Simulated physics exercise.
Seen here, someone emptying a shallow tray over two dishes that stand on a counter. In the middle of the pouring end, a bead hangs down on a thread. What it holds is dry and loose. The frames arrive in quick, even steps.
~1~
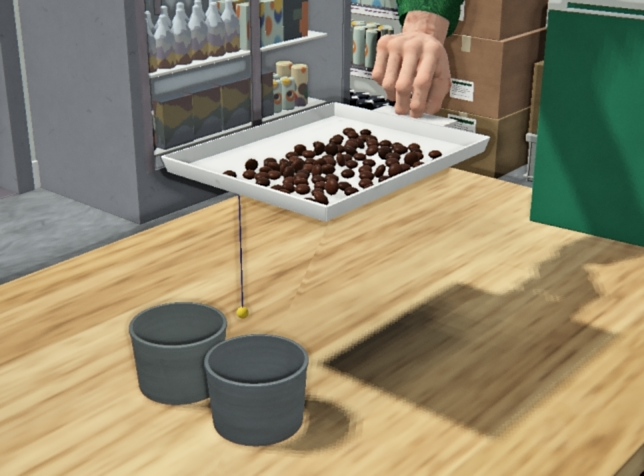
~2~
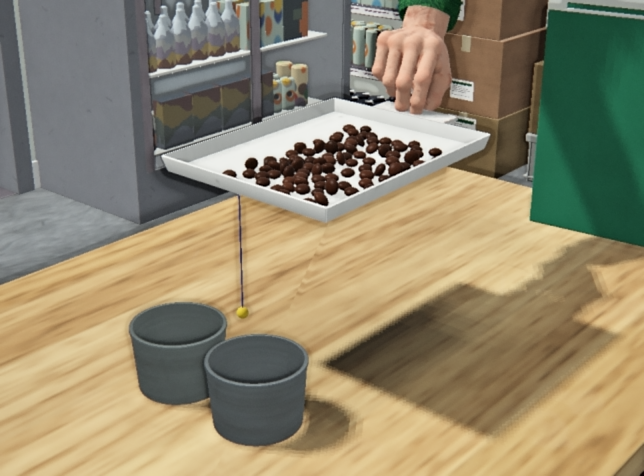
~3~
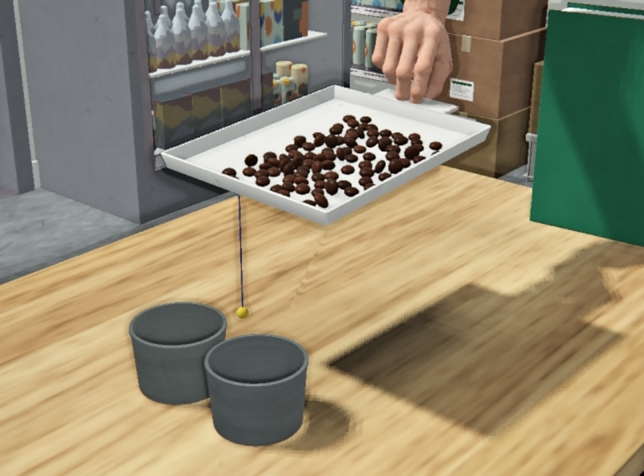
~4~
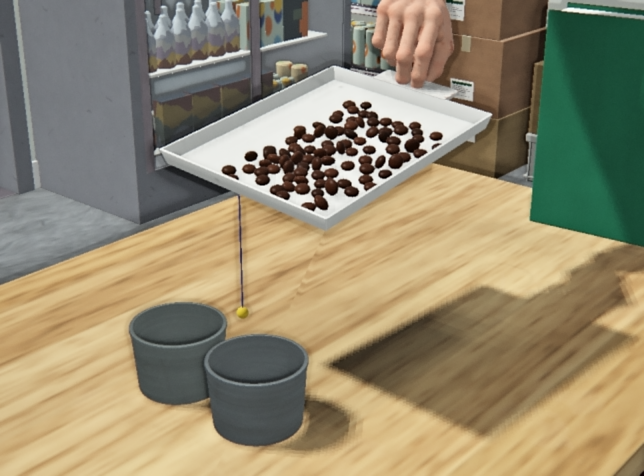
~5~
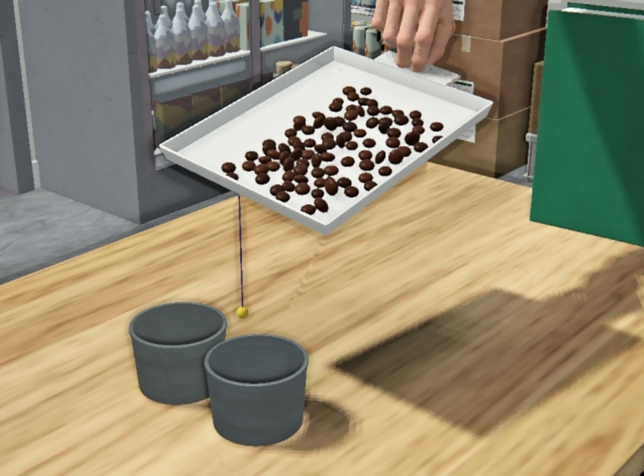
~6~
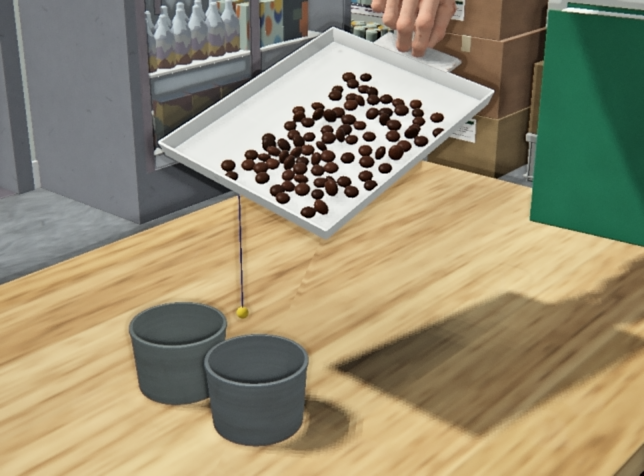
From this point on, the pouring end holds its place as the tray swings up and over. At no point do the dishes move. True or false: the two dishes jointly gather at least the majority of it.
False, they gather a minority.
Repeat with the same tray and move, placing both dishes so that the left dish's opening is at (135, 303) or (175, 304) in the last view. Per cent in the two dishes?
Roughly 0% on the first try and 0% on the second.
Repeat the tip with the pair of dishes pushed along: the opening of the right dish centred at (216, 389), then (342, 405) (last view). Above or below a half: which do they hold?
First try: A minority; second try: A minority.
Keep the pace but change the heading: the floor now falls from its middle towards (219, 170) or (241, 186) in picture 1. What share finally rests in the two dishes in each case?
That comes to 40 per cent the first time and 80 per cent the second.
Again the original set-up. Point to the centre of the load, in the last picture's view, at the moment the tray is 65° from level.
In the last view, the load is centred near (318, 189).
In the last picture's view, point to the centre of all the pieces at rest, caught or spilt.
Around (306, 429).
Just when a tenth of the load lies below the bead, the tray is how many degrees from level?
85°.
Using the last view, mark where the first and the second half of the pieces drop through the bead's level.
Earlier half at (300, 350), later half at (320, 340).
Soon after the last picture, tray tipped steeply; all on the tray.
A little later, tray tipped past a quarter turn; a stray few on the tray; about a third in the right dish; about two thirds outside both; a small part in the air.
Later still, tray tipped past a quarter turn; about a third in the right dish; about two thirds outside both.
At rest, tray tipped past a quarter turn; about a third in the right dish; none in the left dish; about two thirds outside both.
